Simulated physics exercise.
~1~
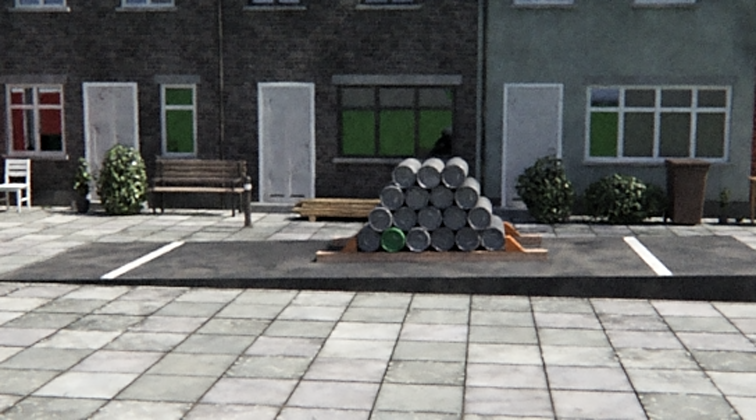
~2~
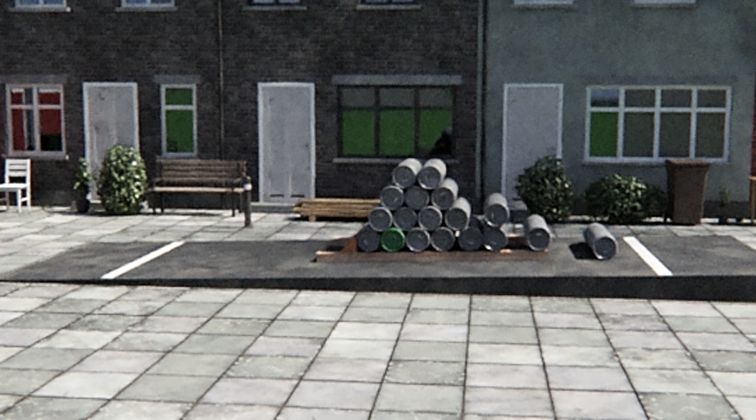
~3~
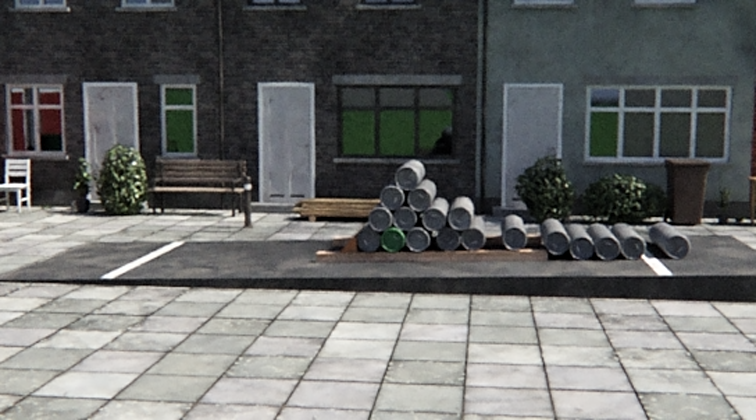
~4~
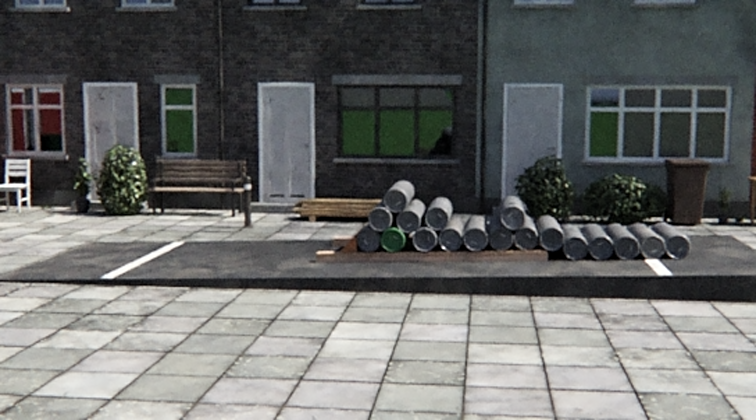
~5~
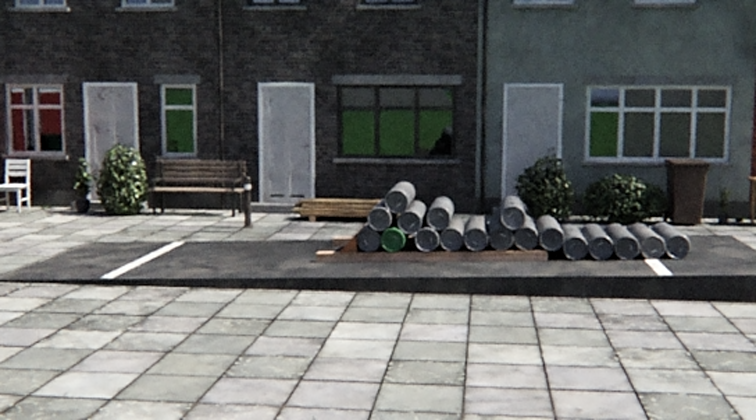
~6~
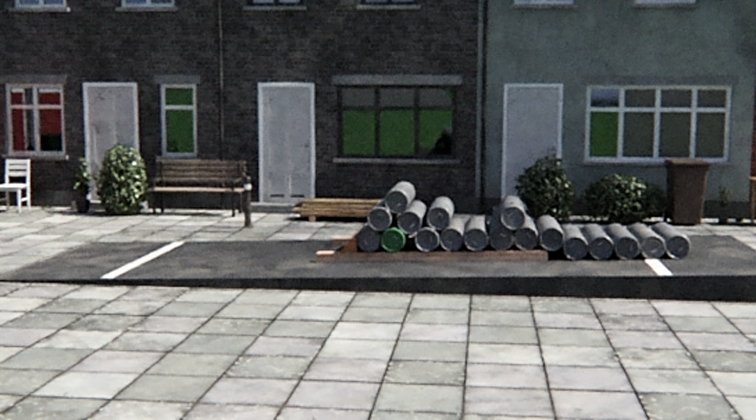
We see a stack of grey cylinders, one of them green, on a parking pad before terraced houses; the right side collapses and cylinders roll right, some reaching the white line, until they rest in a low row, the green one still at the lower left.
